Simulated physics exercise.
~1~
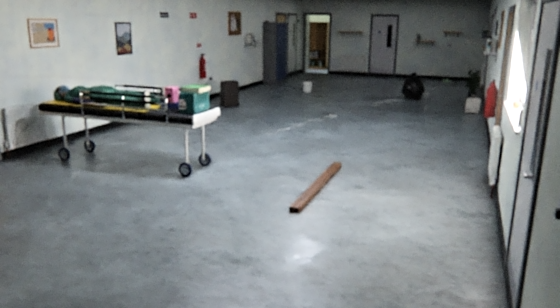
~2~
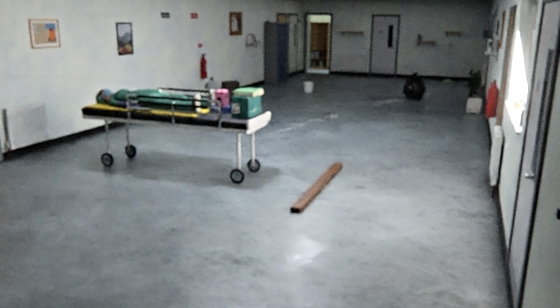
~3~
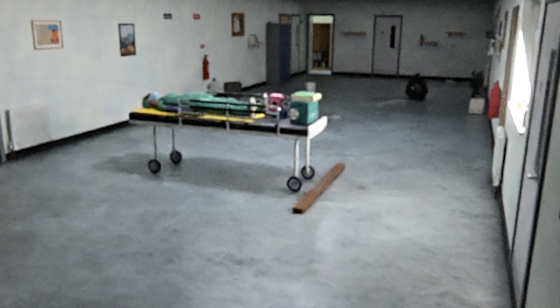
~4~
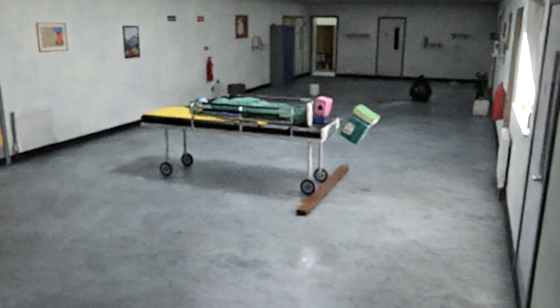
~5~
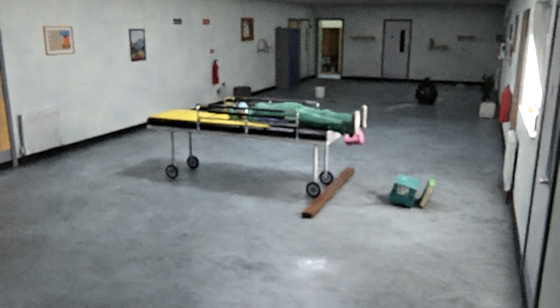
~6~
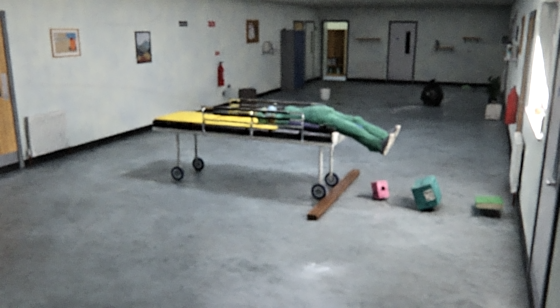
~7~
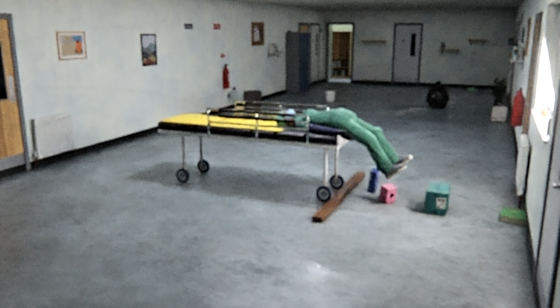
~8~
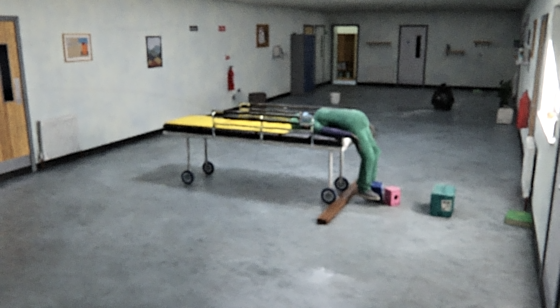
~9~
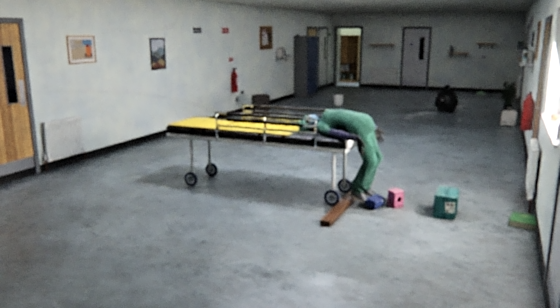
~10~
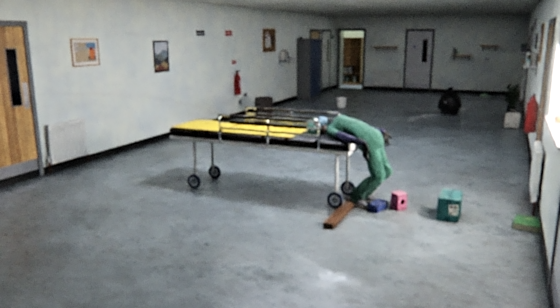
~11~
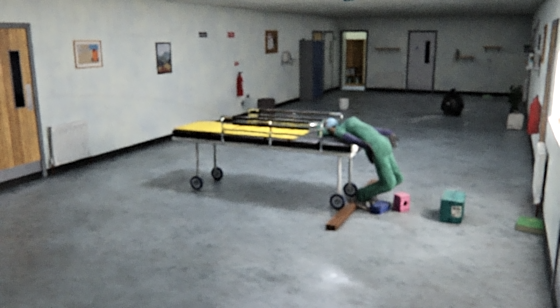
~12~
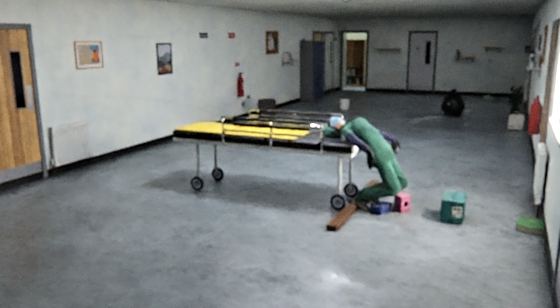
At first, a wheeled trolley carrying a green-clad figure and several colourful items rolls right across a grey floor toward a low brown bar. It stops at the bar without tipping, while a teal container and a flat green item shoot off the right end and tumble to the floor. A pink item follows, and the figure slides feet first past the end. A blue box drops near the bar as the figure's legs bend down to the floor. Finally, the figure sags with knees bent, upper body still resting on the trolley's end, beside the scattered items.
